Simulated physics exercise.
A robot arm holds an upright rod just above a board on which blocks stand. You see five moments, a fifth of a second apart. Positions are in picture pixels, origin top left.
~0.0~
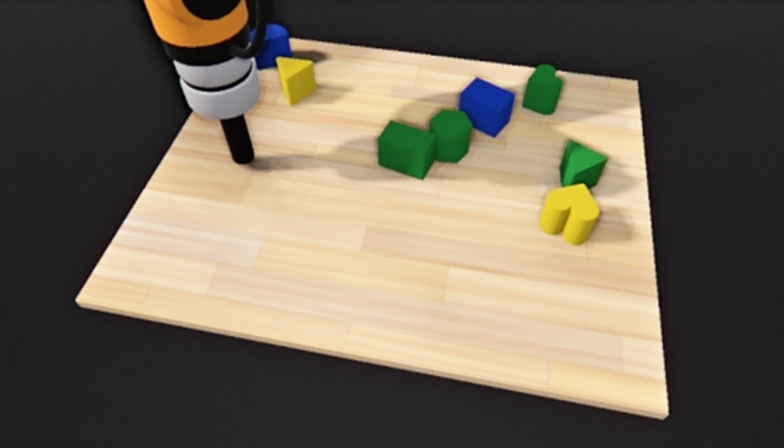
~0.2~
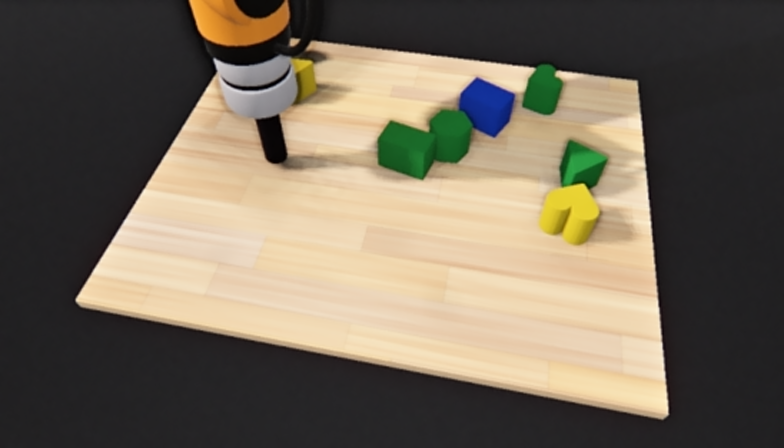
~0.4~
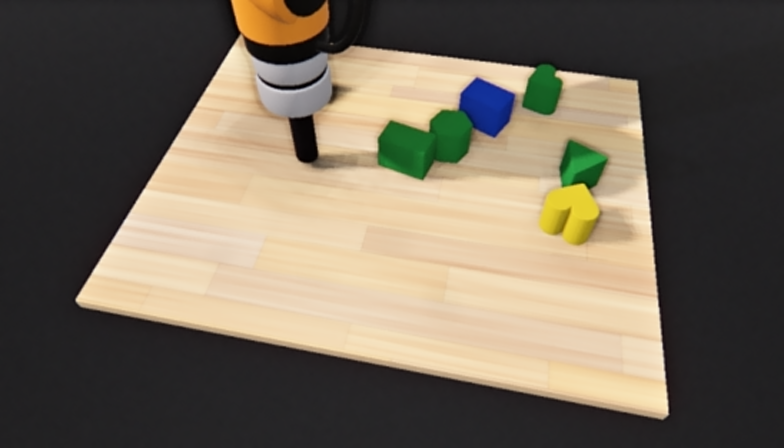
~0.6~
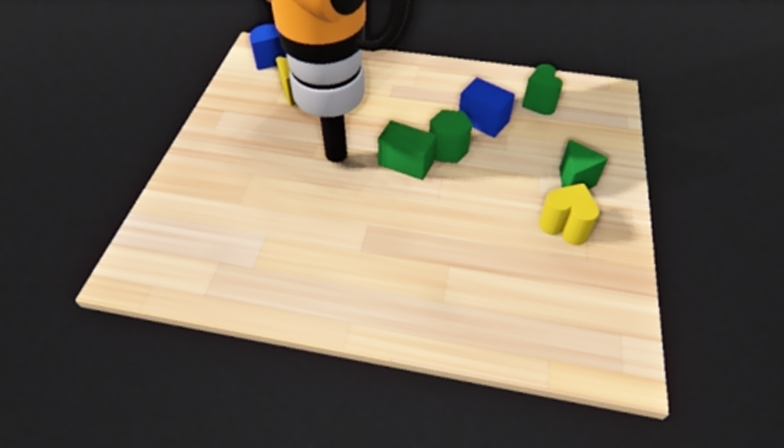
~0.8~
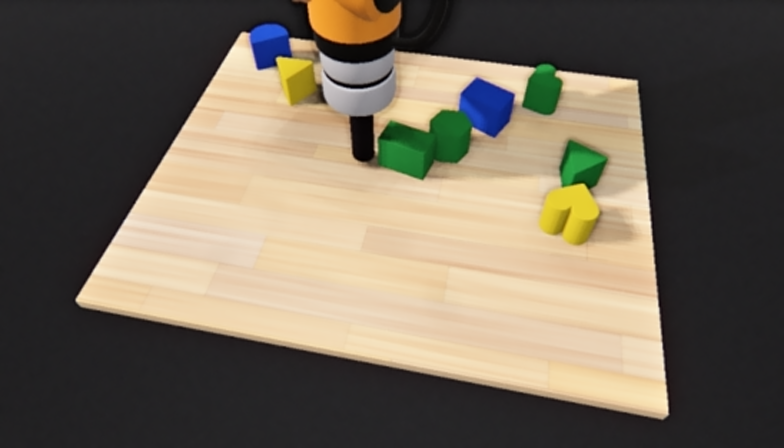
An orange, white and black robot arm holds a black rod upright over a pale wooden board on a dark surface, viewed from above at an angle. Green and blue blocks sit near the centre and upper right, a yellow heart-like block lies at right, and blue and yellow ones sit upper left. The arm glides right toward the green blocks, briefly hiding the upper-left pair, while every block and the camera stay still.
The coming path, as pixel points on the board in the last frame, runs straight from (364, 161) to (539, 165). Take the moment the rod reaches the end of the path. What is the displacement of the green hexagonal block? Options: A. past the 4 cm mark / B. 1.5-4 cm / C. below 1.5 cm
Answer: B.
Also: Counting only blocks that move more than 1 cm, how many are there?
It shifts two blocks.
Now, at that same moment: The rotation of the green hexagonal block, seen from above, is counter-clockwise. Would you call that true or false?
True
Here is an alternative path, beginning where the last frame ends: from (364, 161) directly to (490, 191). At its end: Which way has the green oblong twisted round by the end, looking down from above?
The turn is anti-clockwise.
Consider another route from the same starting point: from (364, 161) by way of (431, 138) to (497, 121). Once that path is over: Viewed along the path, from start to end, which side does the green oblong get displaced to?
It shifts to the right.
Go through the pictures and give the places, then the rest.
In the first frame, lower end of the rod at (244, 158), tops of blocks, green oblong at (407, 136), green hexagonal block at (451, 122), green three-sided block at (584, 156).
In the second frame, rod at (277, 157), blocks as before.
In the third frame, rod at (308, 157), blocks as before.
In the fourth frame, rod at (337, 156), blocks as before.
In the fifth frame, rod at (364, 155), green oblong at (407, 136), green hexagonal block at (451, 122), green three-sided block at (584, 156).
The first path, step by step. One third of the way, rod at (424, 158); green oblong at (461, 148); green hexagonal block at (461, 119), turned 30° anticlockwise.
Two thirds of the way, rod at (484, 159); green oblong at (508, 163), turned 45° clockwise; green hexagonal block at (470, 116), turned 65° anticlockwise.
At the end, rod at (541, 159); green oblong at (516, 166), turned 65° clockwise; green hexagonal block at (470, 115), turned 65° anticlockwise; green three-sided block not moved.
